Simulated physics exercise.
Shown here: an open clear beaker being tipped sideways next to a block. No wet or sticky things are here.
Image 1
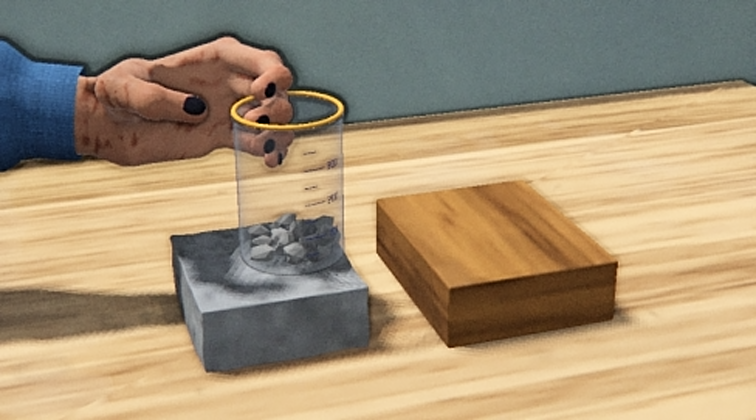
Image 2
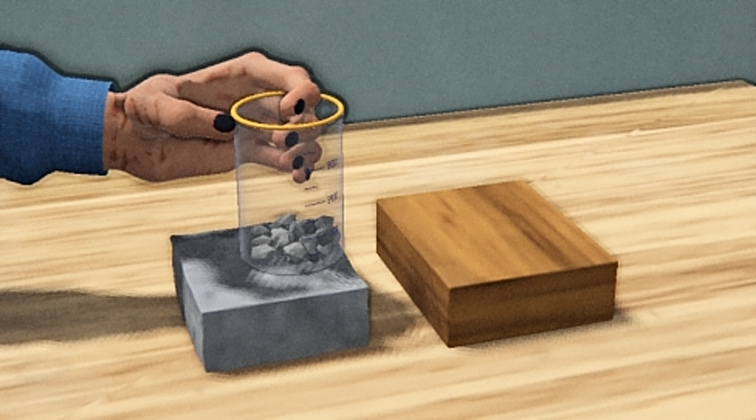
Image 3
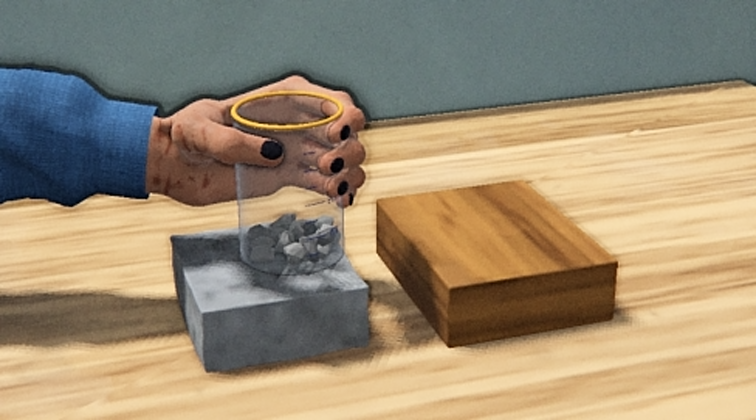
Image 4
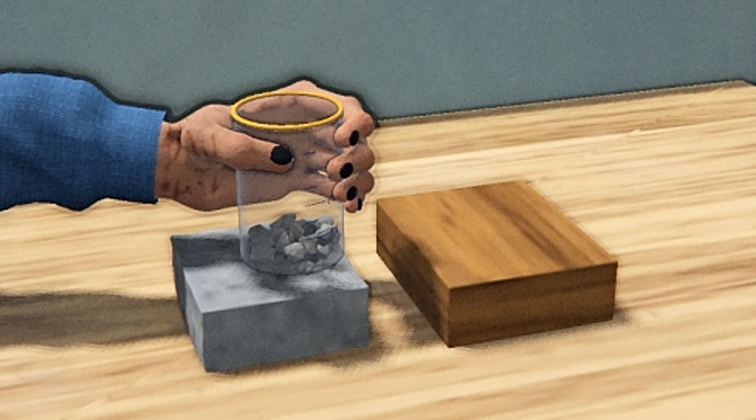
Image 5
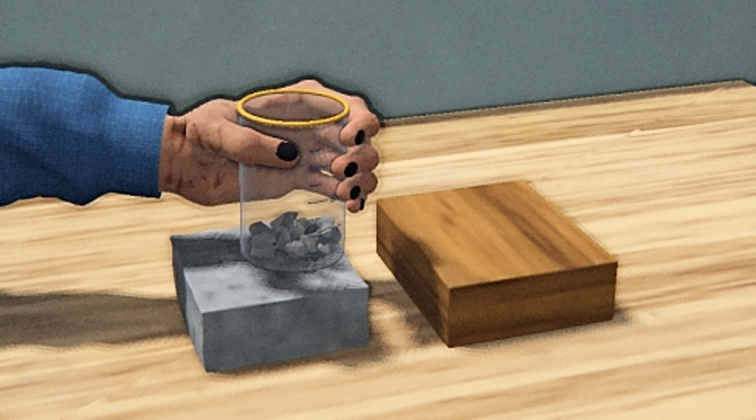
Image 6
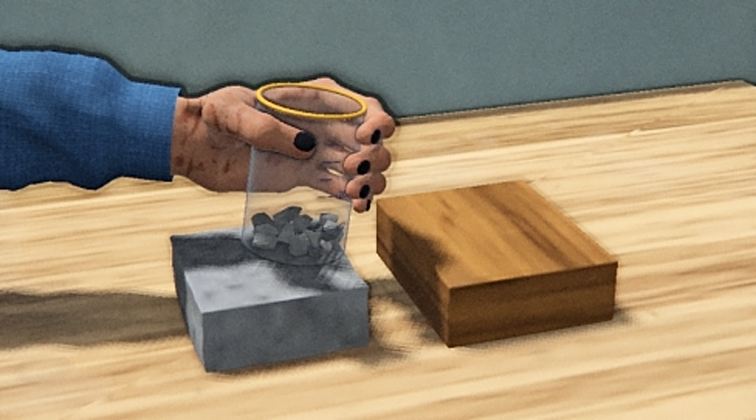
On a pale wooden table, a hand in a blue sleeve reached in from the left, wrapped around a clear beaker of gravel on a gray block, and tilted it slightly to the right.
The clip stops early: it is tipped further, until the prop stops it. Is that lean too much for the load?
So the filling holds in place.
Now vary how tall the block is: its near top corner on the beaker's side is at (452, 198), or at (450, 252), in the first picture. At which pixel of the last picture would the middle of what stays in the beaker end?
First near (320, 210), then near (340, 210).
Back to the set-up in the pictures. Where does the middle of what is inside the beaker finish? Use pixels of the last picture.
In the final picture it sits close to (382, 227).
Then, 0.60 s later than the last frame, the beaker leans 50°; everything is still inside.
Then, 1.13 s later than the last frame, the beaker leans 86°; everything is still inside.
Then, 1.58 s later than the last frame, the beaker rests on the block at 91°; everything is still inside.
When it is over, the beaker rests on the block at 91°; everything is still inside.
